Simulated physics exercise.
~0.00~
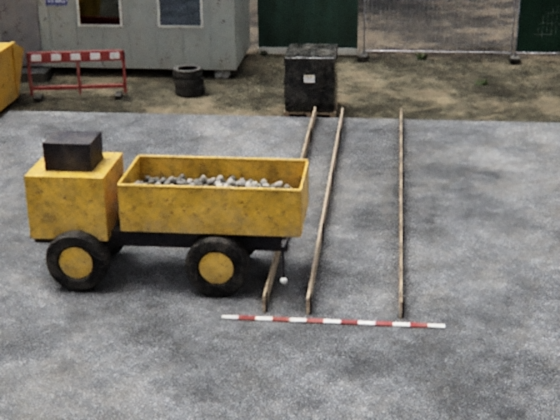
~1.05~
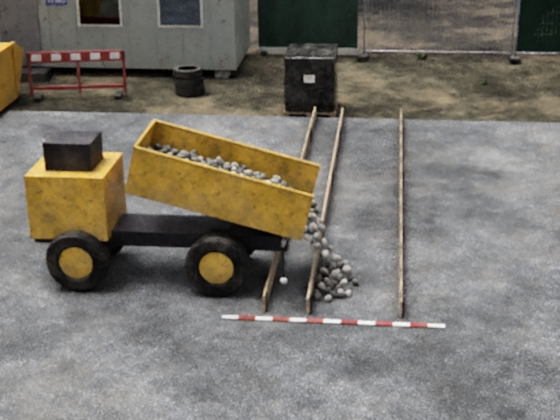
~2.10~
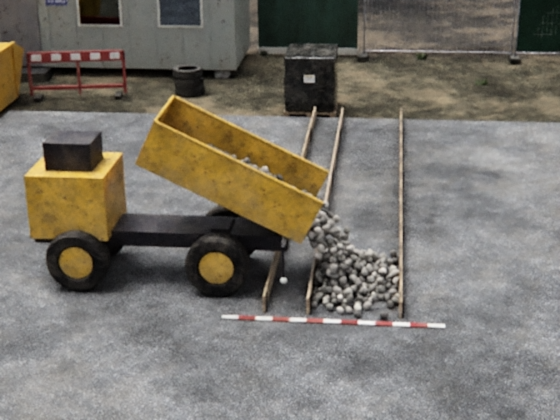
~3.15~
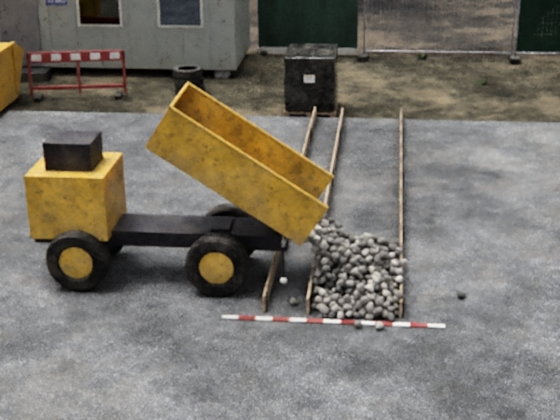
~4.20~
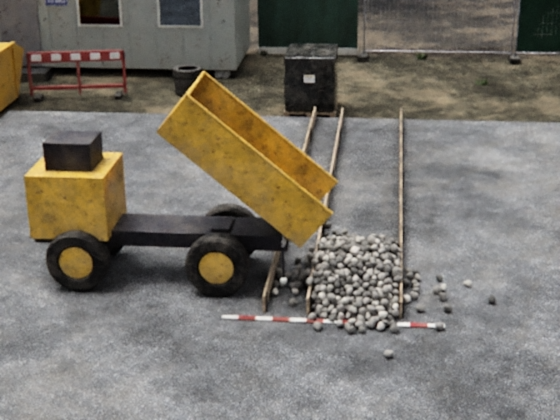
A yellow dump truck tips its bed rightward, pouring grey stones into a spreading heap.
